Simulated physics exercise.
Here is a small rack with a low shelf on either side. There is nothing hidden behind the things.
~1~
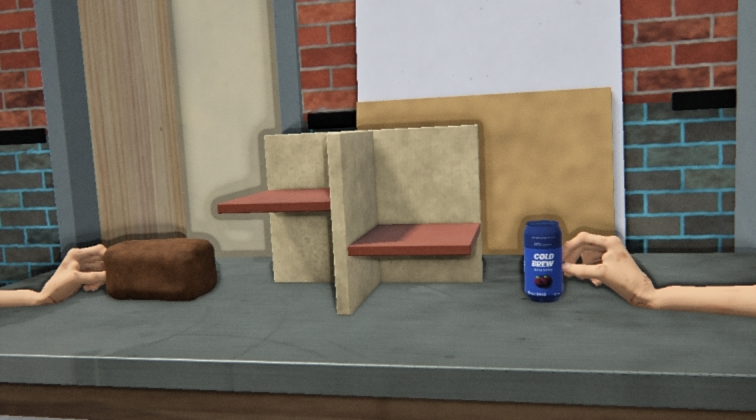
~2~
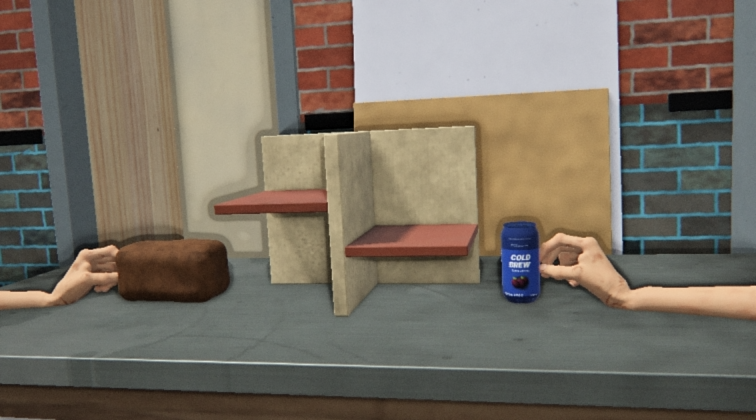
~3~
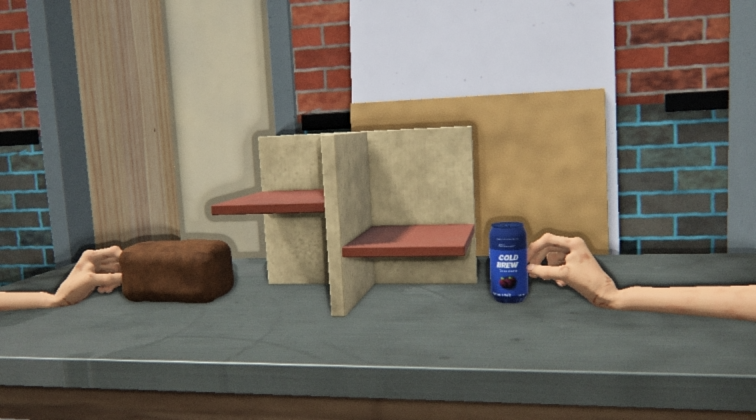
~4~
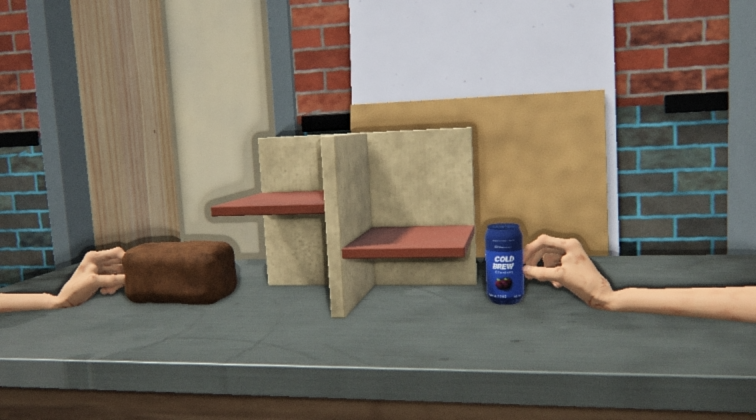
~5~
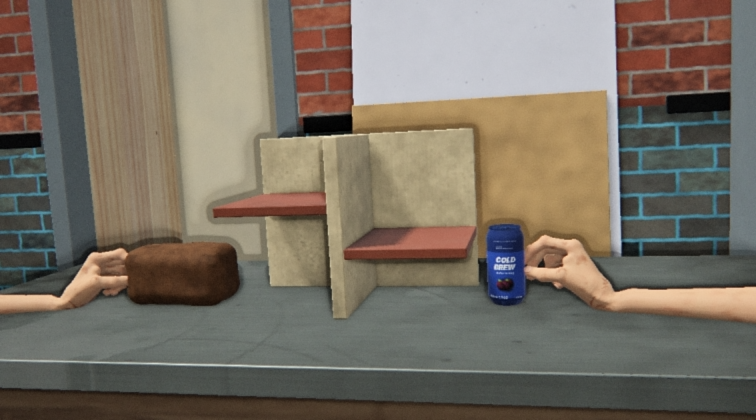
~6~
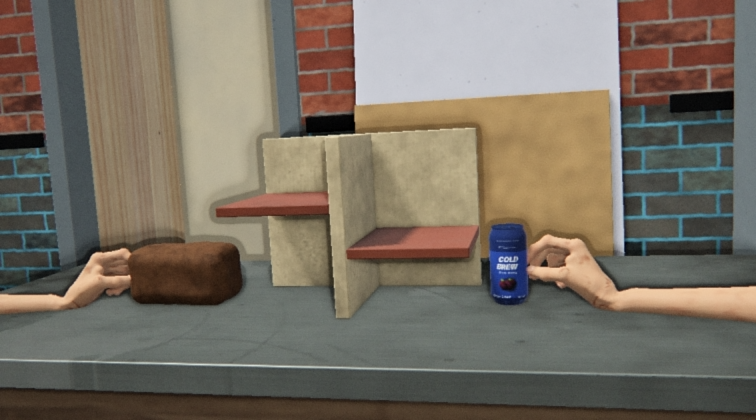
On a gray table, two hands slide a brown loaf and a blue can slightly inward.
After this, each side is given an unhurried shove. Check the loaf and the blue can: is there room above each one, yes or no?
Loaf - yes; blue can - no.
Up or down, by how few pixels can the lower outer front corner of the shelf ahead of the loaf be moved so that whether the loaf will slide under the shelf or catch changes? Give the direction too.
Shift: 36 px, direction down.
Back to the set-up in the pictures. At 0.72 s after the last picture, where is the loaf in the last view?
Its middle will be near (249, 272).
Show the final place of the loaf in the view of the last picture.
Its middle finishes close to (290, 272) in the last view.
Then, 0.34 s after the last picture, loaf sliding up to the opening near (207, 273); blue can stopped at the opening near (494, 264).
Then, 0.72 s after the last picture, loaf part of the way in near (249, 273); blue can stopped at the opening near (494, 264).
At rest, the loaf goes under, near (289, 272); the blue can stops at the shelf, near (494, 264).
